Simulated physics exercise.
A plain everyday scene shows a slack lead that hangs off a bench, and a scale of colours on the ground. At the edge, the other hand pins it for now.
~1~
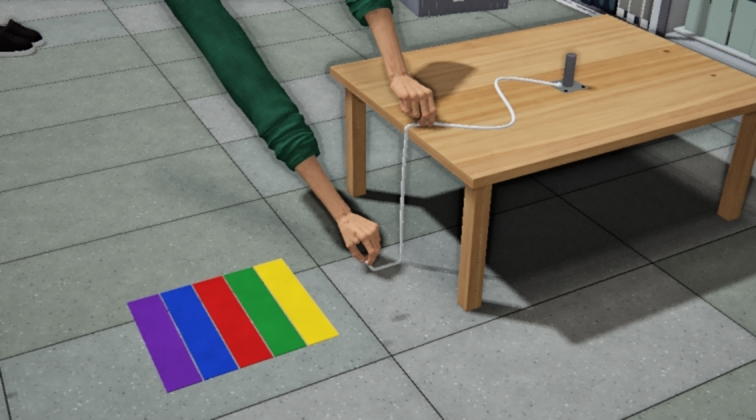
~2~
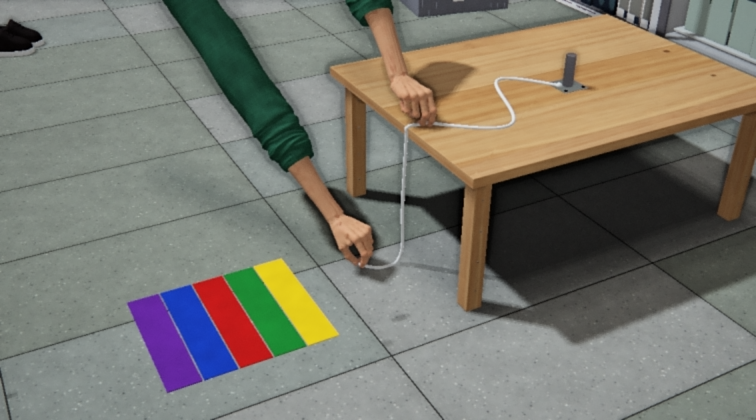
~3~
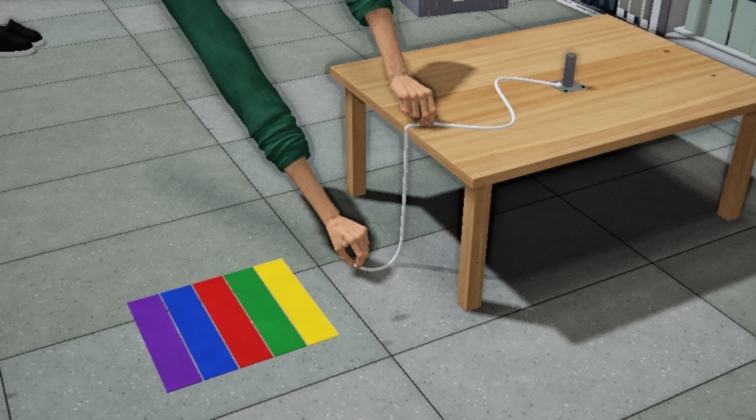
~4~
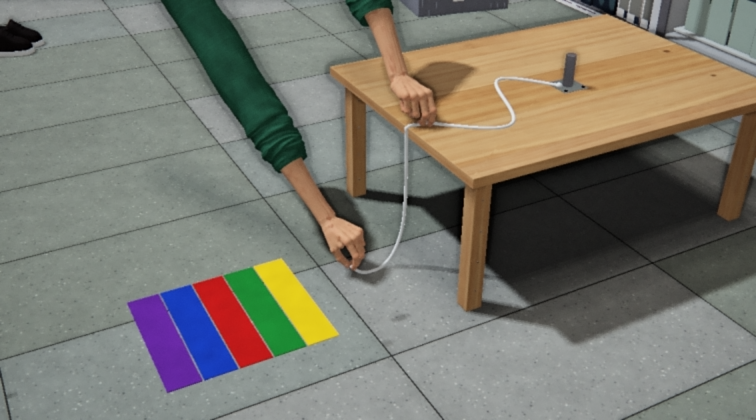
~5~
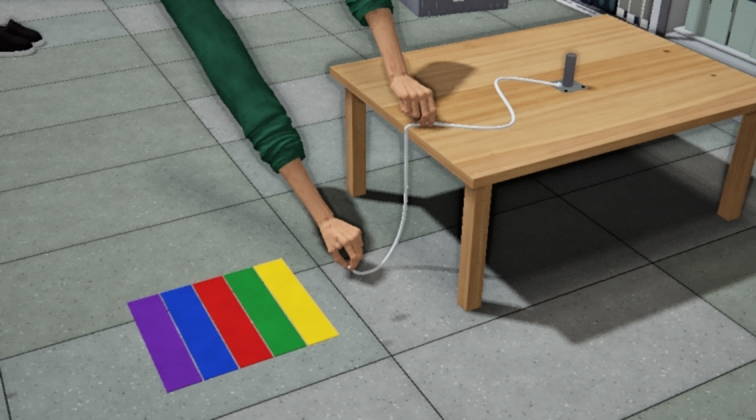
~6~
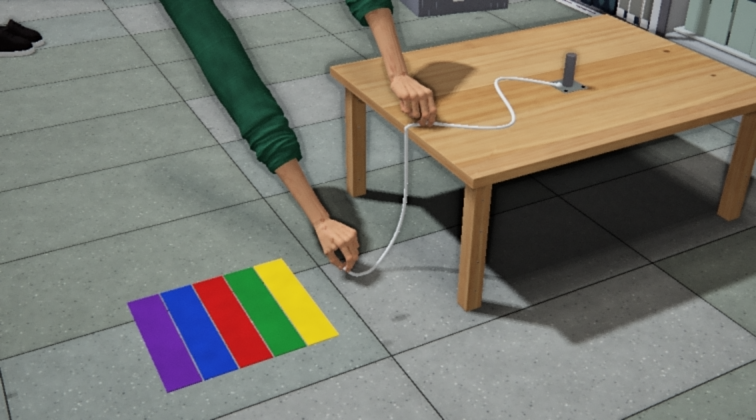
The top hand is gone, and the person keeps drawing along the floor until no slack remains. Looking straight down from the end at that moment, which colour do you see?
You see purple.
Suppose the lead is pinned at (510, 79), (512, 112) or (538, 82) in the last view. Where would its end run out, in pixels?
Taking the tries in turn: (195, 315), (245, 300) and (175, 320).
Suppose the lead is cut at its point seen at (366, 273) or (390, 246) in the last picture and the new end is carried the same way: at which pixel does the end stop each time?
Taking the tries in order, the answers are (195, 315) and (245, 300).
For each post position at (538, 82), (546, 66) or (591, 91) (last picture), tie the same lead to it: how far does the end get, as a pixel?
In pixels, the answers are (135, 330), (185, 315) and (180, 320).
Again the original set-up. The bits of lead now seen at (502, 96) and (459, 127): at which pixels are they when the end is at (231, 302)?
(472, 107), then (397, 167).
A little later, end near (231, 302); over red.
Next, end near (187, 315); over blue.
When it is tight, end near (160, 324); over purple. Over purple.
